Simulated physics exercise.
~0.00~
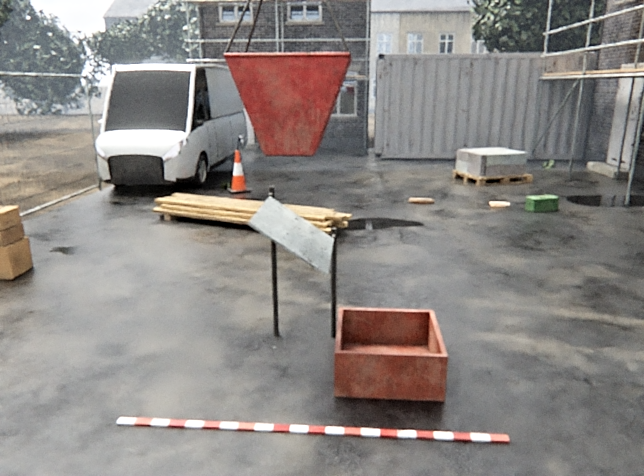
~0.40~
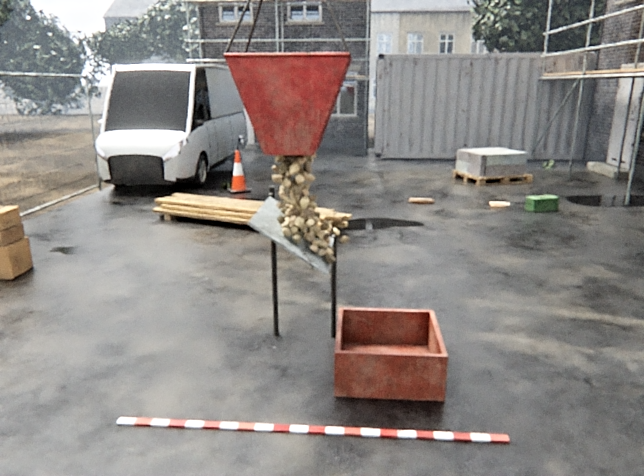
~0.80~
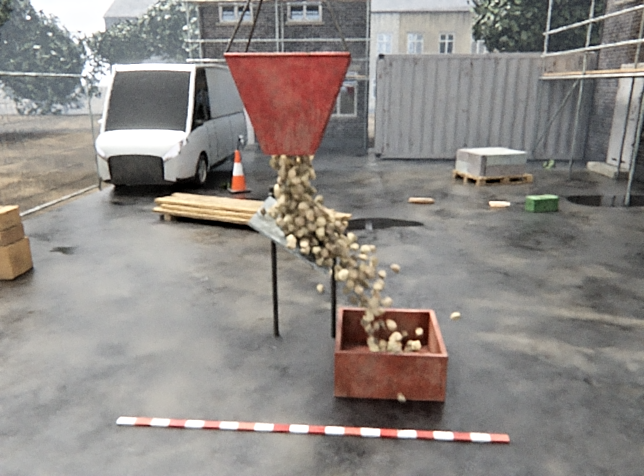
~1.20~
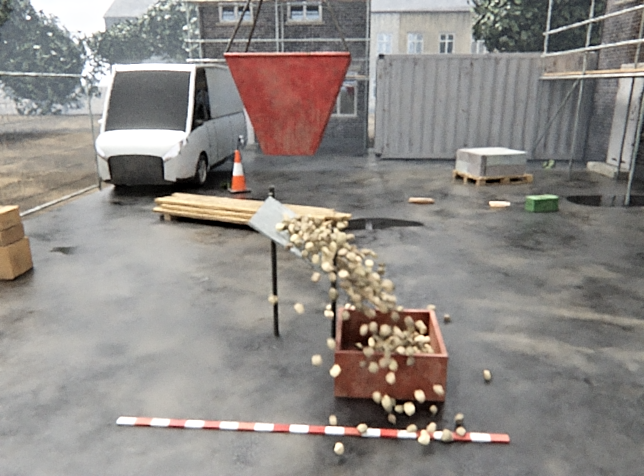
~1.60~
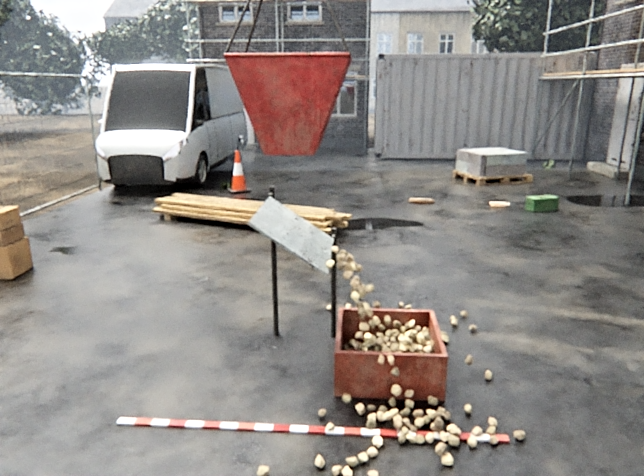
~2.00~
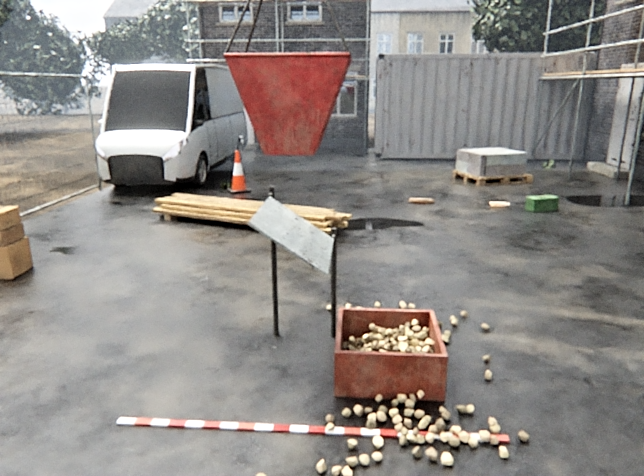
In a paved yard, stones drop from a red skip, slide down steel and mostly fill a bin.
